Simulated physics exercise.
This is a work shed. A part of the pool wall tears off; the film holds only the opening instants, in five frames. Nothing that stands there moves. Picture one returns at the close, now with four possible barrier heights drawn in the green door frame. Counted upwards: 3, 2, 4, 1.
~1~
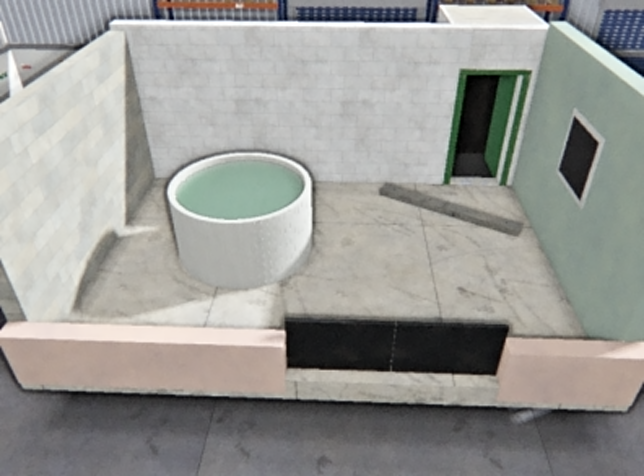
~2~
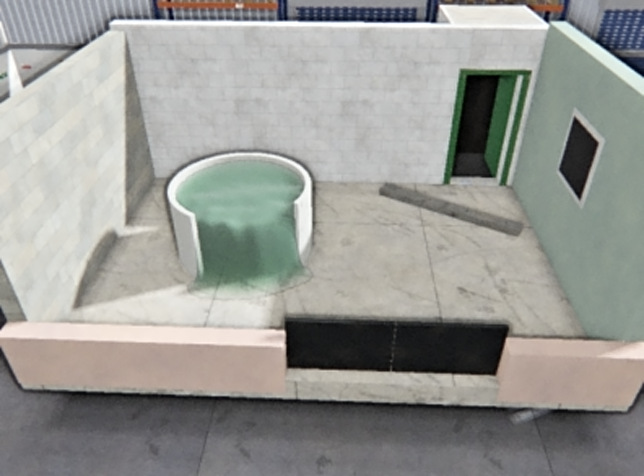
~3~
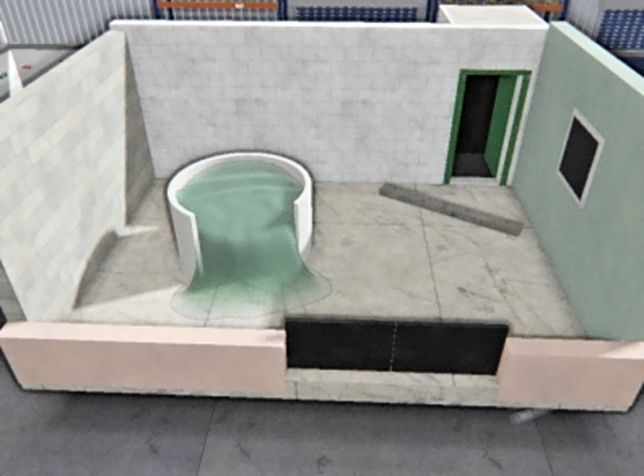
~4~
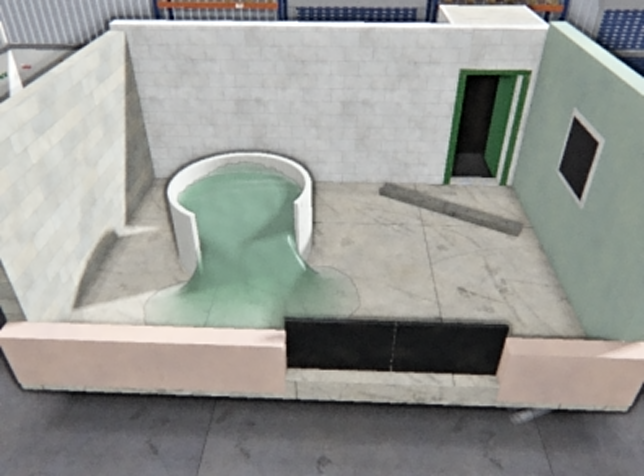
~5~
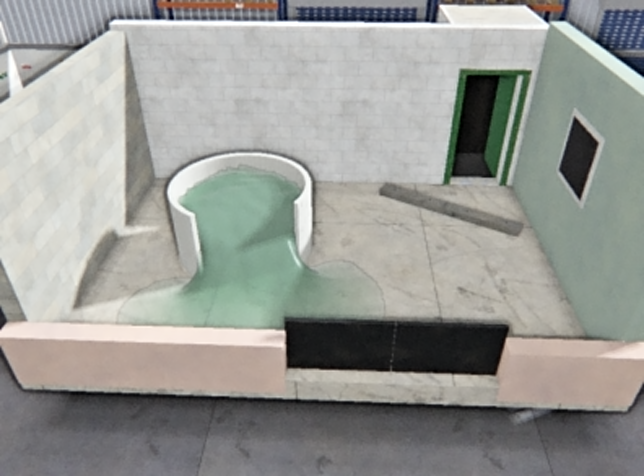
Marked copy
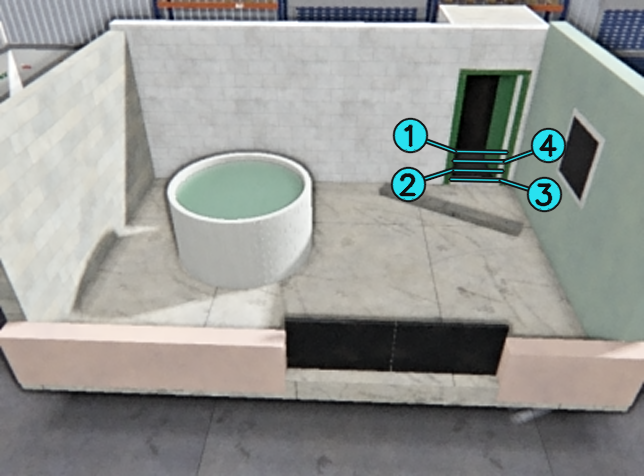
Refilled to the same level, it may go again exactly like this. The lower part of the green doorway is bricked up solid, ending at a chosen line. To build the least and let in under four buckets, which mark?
2 is the one.
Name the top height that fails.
It is 3.
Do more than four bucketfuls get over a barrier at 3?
Yes, it does.
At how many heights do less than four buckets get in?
Three.
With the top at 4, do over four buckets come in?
No, not at all.
In cyan, 1 at (480, 151); 2 at (477, 170); 3 at (475, 179); 4 at (479, 161); from the bottom up 3, 2, 4, 1.
Choosing 1, nothing gets over.
Choosing 2, a splash gets over, under a bucket.
Choosing 3, about 9 bucketfuls get in.
Choosing 4, nothing gets over.
